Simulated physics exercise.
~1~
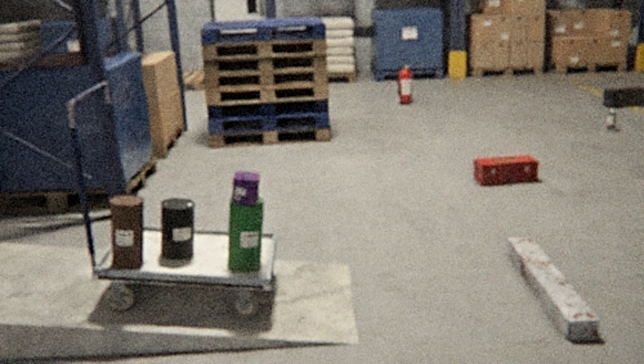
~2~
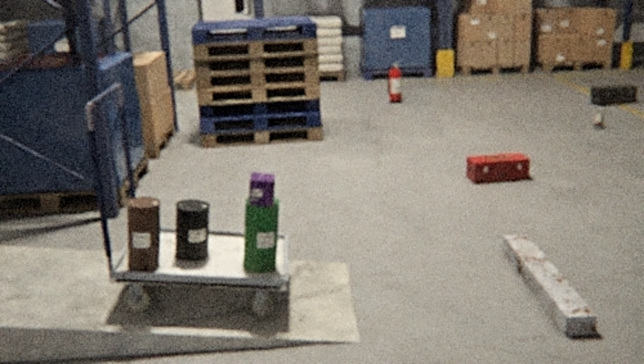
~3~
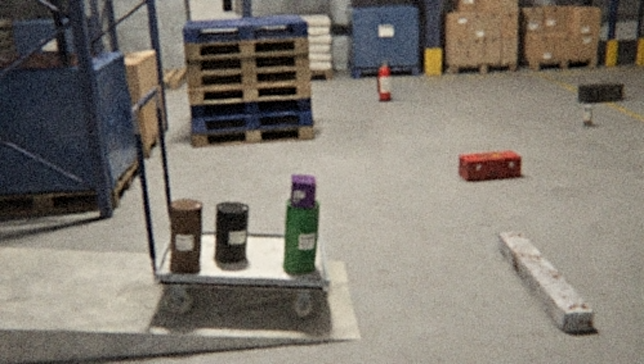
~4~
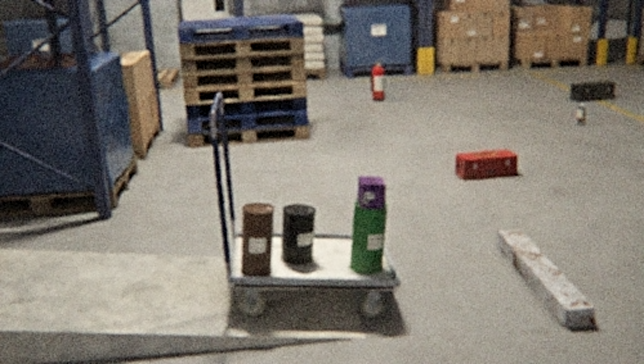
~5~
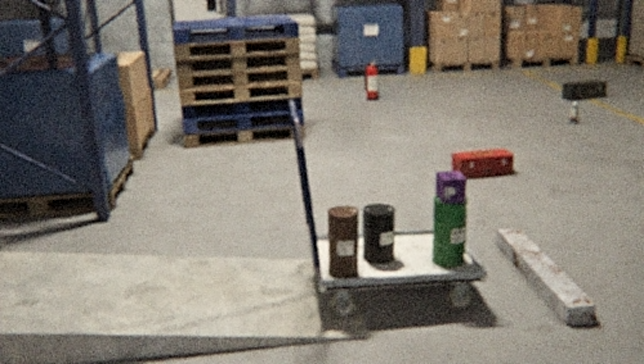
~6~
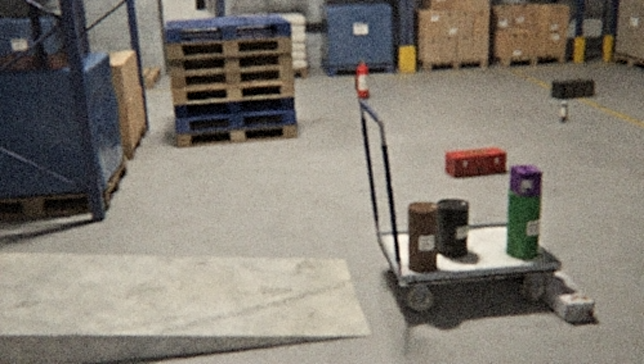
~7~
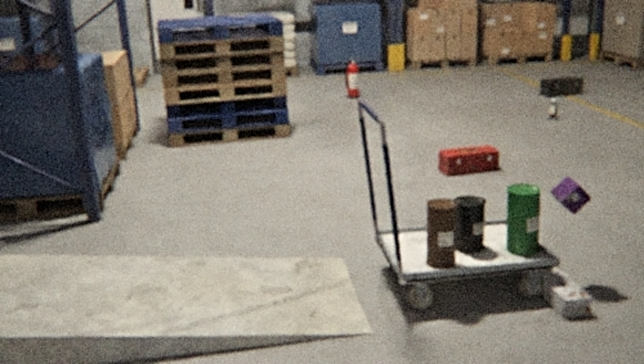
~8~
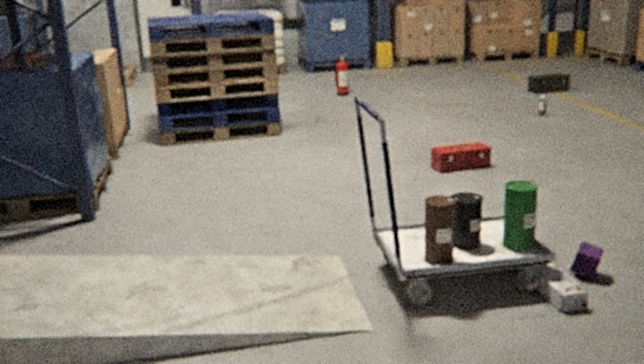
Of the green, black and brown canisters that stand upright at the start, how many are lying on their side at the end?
None of the three canisters is lying on its side at the end. The green, black and brown ones all still stand upright on the trolley.
